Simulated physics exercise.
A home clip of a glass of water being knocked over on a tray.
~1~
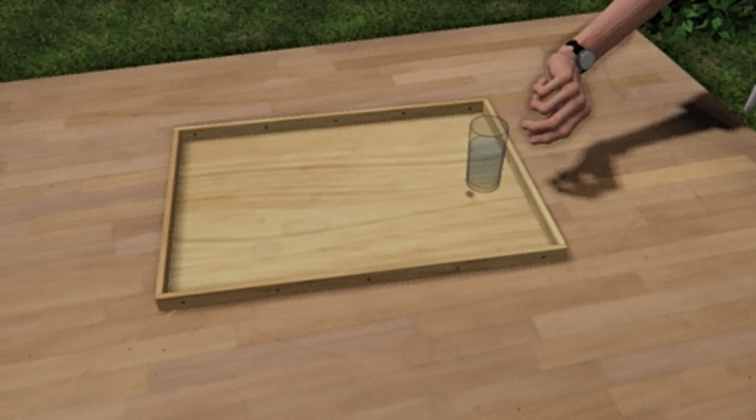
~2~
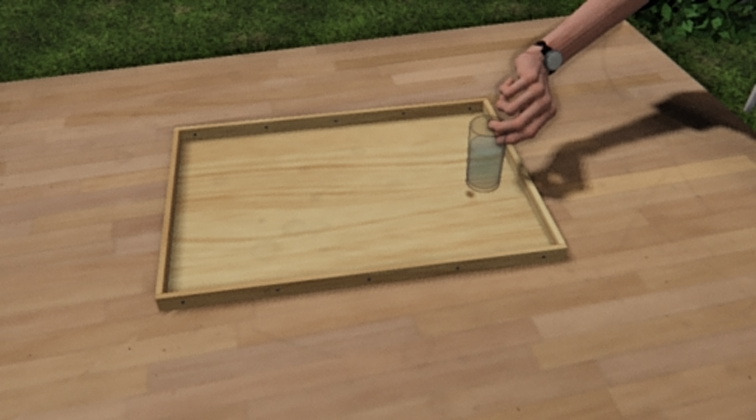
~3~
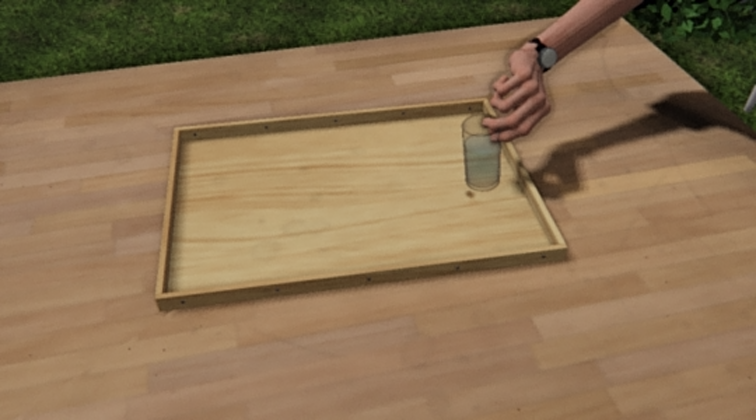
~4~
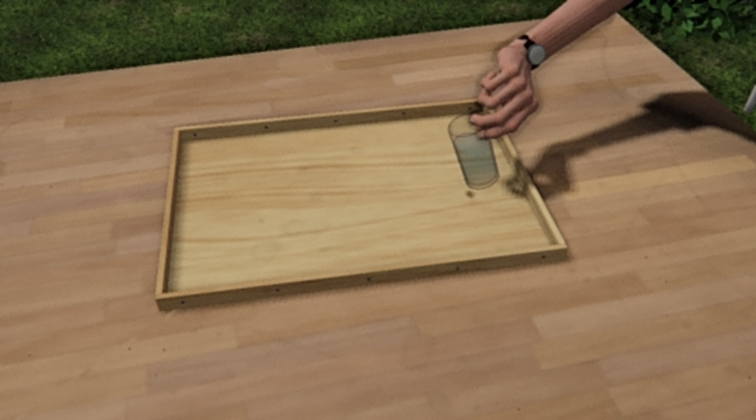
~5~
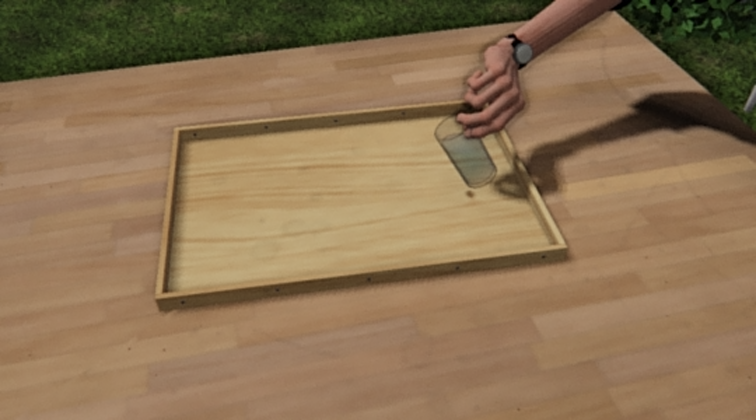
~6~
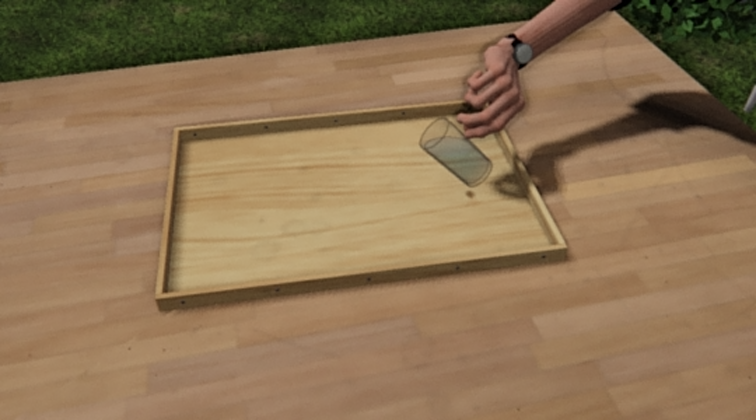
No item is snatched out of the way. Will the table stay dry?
Yes, it stays dry.
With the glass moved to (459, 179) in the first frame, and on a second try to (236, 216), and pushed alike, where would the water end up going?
First it stays in the tray, then it wets the top as well.
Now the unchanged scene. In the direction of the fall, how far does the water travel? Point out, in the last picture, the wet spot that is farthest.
It reaches roughly (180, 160) in the last picture.
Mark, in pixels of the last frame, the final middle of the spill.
Roughly (260, 185).
Next, the glass lies in the tray; the puddle covers about as much as a plate; the top is dry.
After that, the puddle covers about as much as a tray; the top is dry.
Finally, the puddle covers about as much as a tray; the top is dry.
